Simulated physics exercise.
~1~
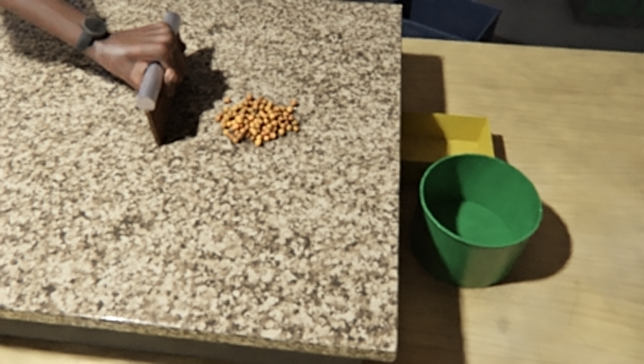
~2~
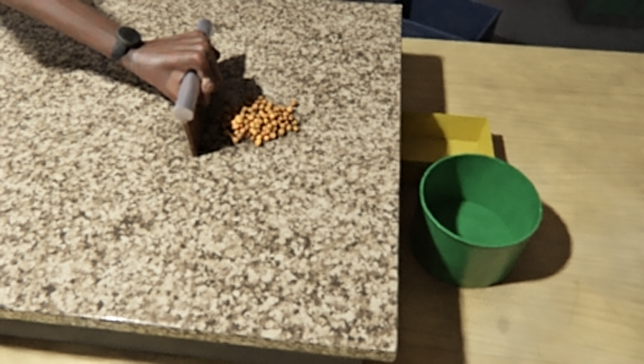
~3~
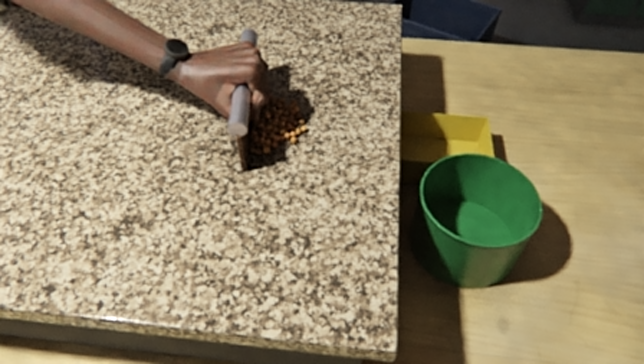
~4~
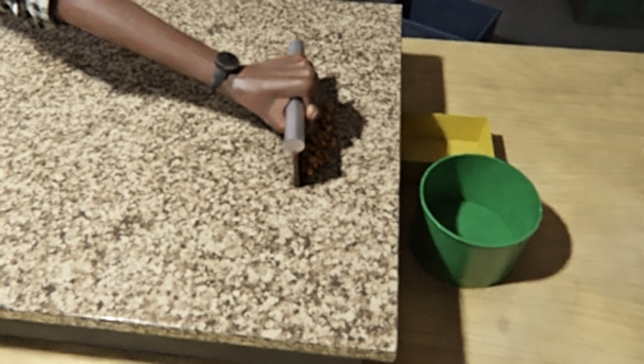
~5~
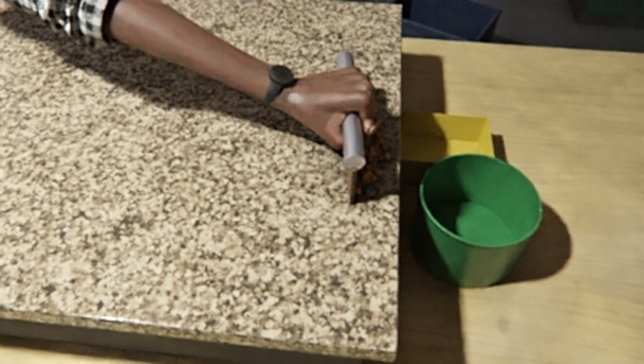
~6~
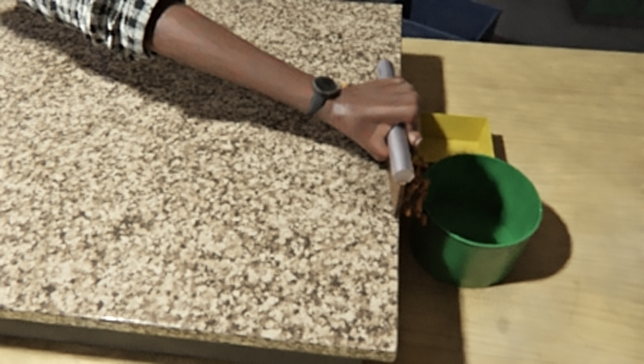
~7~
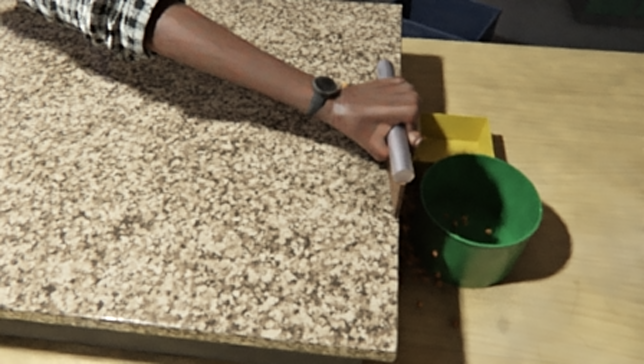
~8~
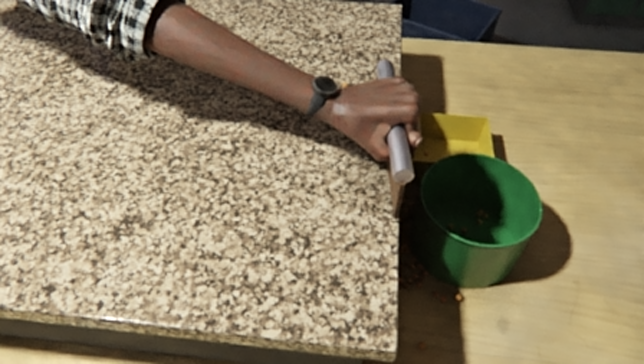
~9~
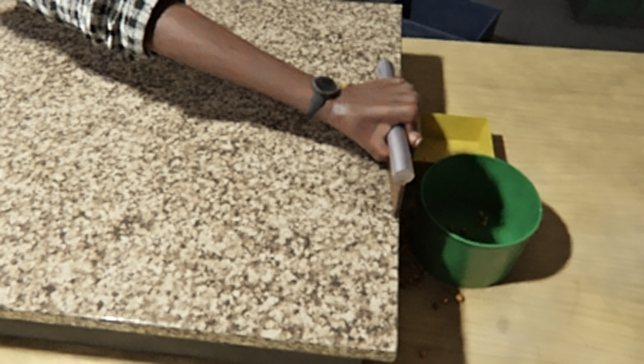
Hand with scraper pushing roasted chickpeas right across a speckled countertop, some dropping into a green pot, others landing beside it.
